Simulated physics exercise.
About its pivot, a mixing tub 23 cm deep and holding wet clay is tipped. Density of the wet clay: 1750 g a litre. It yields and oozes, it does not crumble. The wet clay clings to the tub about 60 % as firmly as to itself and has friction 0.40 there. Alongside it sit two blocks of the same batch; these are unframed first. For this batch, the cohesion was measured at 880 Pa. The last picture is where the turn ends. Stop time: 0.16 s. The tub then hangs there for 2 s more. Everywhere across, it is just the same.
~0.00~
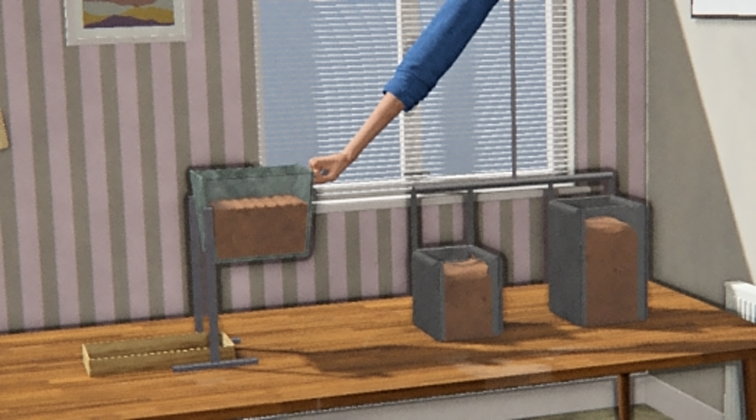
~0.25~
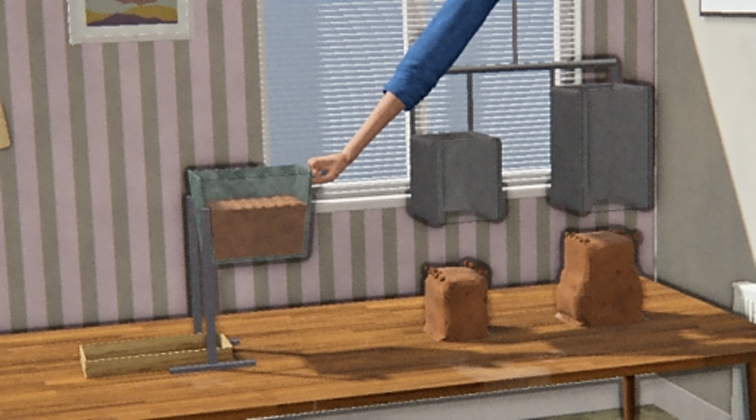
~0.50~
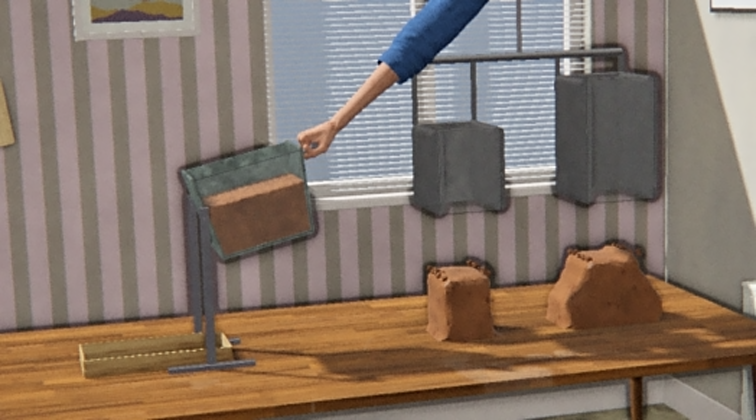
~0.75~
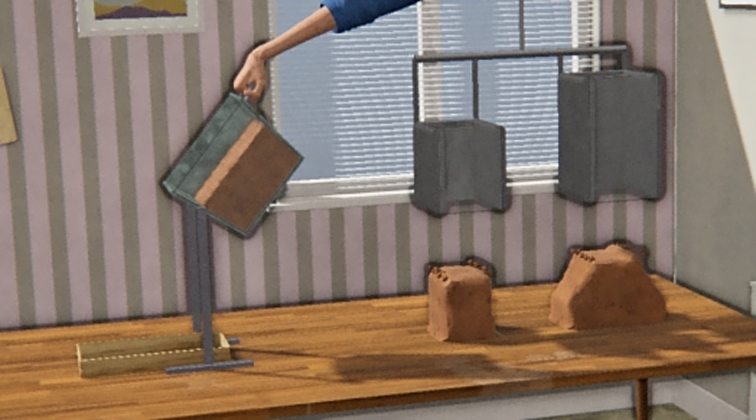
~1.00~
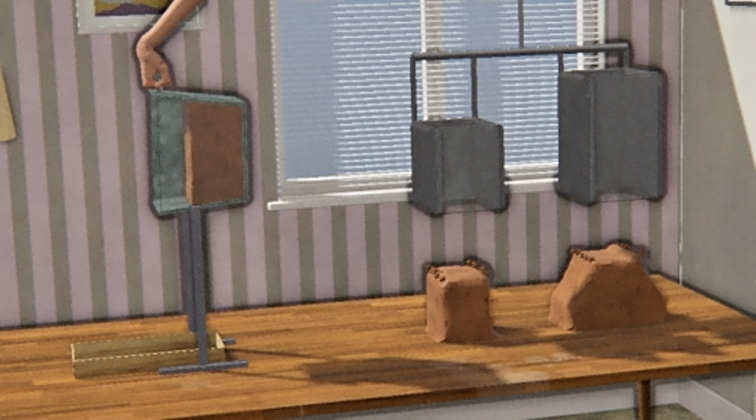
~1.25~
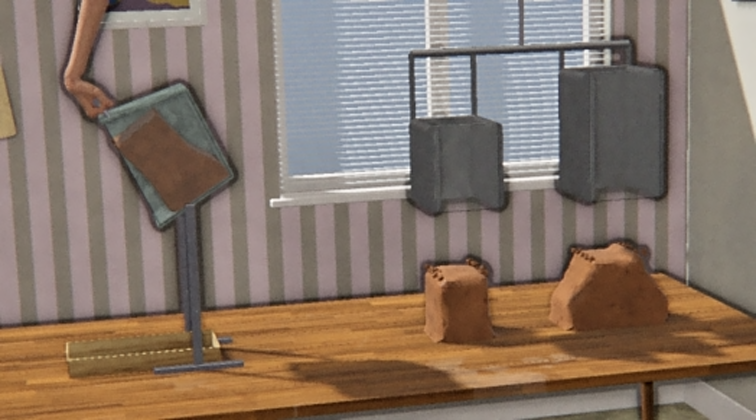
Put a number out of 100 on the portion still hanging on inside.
Roughly 8 percent of it hangs on.
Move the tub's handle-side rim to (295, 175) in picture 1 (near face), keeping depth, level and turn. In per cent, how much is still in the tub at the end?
Then near 0 % stays in the tub.
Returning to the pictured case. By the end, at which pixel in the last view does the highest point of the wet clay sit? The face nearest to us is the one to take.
On the near face, the top ends up close to (219, 169).
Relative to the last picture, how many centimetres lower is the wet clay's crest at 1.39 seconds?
About 14 cm.
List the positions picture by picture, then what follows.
In the first frame, handle-side rim at (311, 172), tilt 0 degrees; top of the wet clay at (242, 208); blocks stand 19 cm, 30 cm (left to right).
In the second frame, handle-side rim at (309, 173), tilt 0 degrees; top of the wet clay at (239, 208); blocks stand 19 cm, 26 cm (left to right).
In the third frame, handle-side rim at (299, 149), tilt 12 degrees; top of the wet clay at (298, 183); blocks stand 19 cm, 21 cm (left to right).
In the fourth frame, handle-side rim at (240, 101), tilt 50 degrees; top of the wet clay at (266, 127); blocks stand 19 cm, 21 cm (left to right).
In the fifth frame, handle-side rim at (156, 98), tilt 89 degrees; top of the wet clay at (195, 104); blocks stand 19 cm, 21 cm (left to right).
In the sixth frame, handle-side rim at (103, 125), tilt 115 degrees; top of the wet clay at (155, 117); blocks stand 19 cm, 21 cm (left to right).
After 1.39 s, the tub is at 115 degrees and holds 44 %.
After 1.56 s, the tub is at 115 degrees and holds 16 %.
After 1.73 s, the tub is at 115 degrees and holds 8 %.
After 1.90 s, the tub is at 115 degrees and holds 8 %.
After 3.25 s, at the end, the tub is at 115 degrees and holds 8 %.
